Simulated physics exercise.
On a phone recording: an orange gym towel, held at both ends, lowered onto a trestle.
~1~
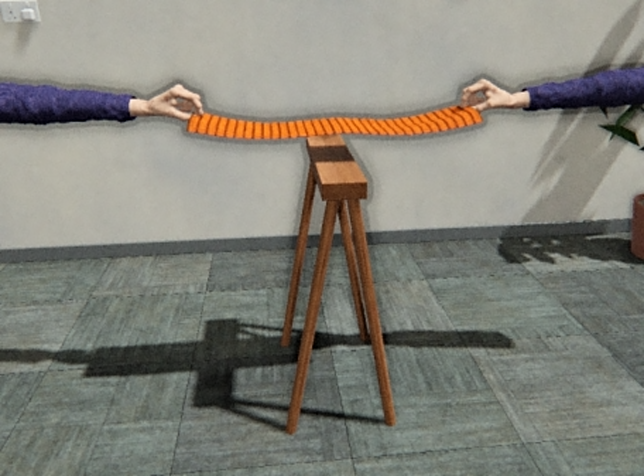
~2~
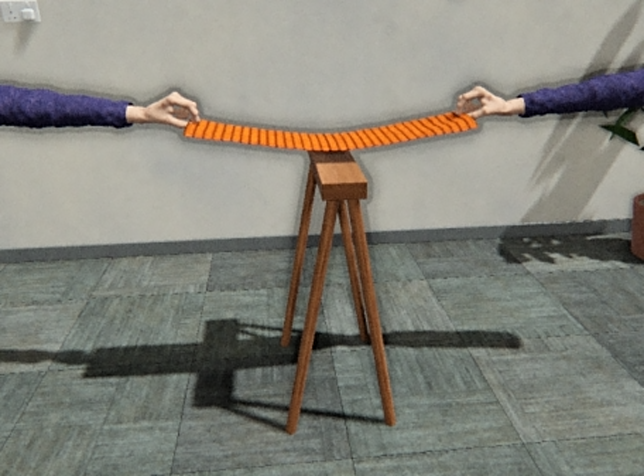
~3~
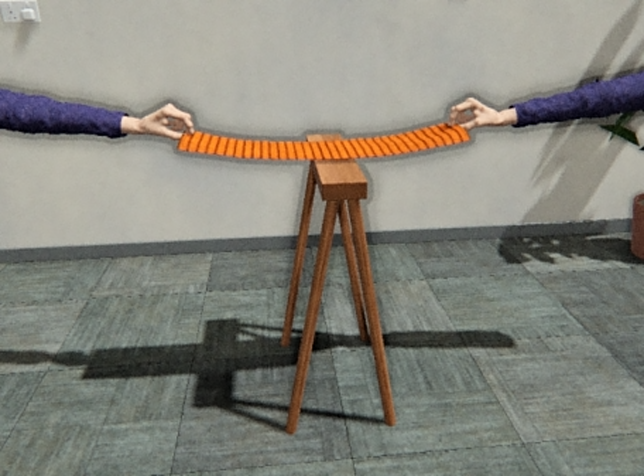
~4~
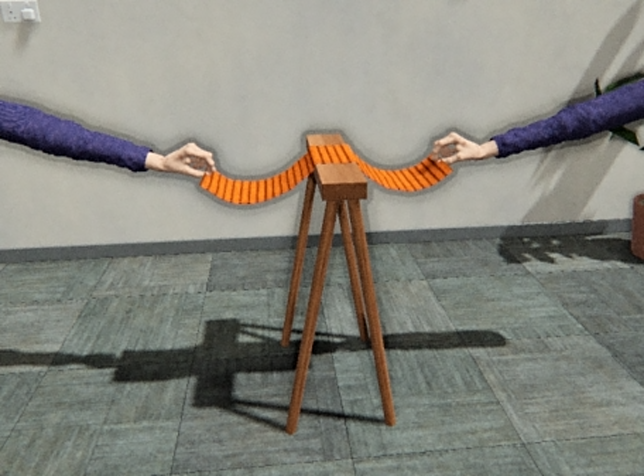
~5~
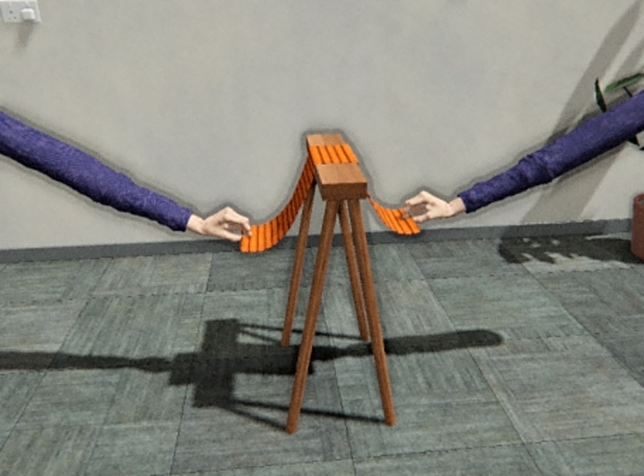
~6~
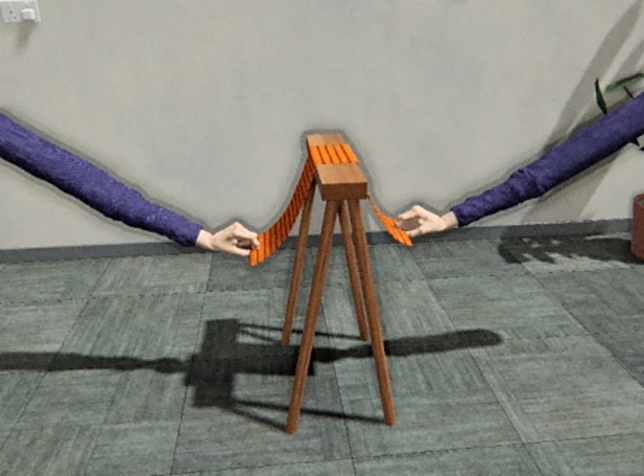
Two hands lower an orange towel across a wooden trestle, bringing its ends down and inward.
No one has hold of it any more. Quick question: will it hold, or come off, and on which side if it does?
It holds.
Then, 0.54 s after the last picture, gym towel hanging on both sides, left end near (344, 264), right end near (324, 252).
Then, 1.38 s after the last picture, gym towel hanging on both sides, left end near (320, 269), right end near (335, 254).
At rest, gym towel hanging on both sides, left end near (320, 269), right end near (357, 254). The orange gym towel stays on top.
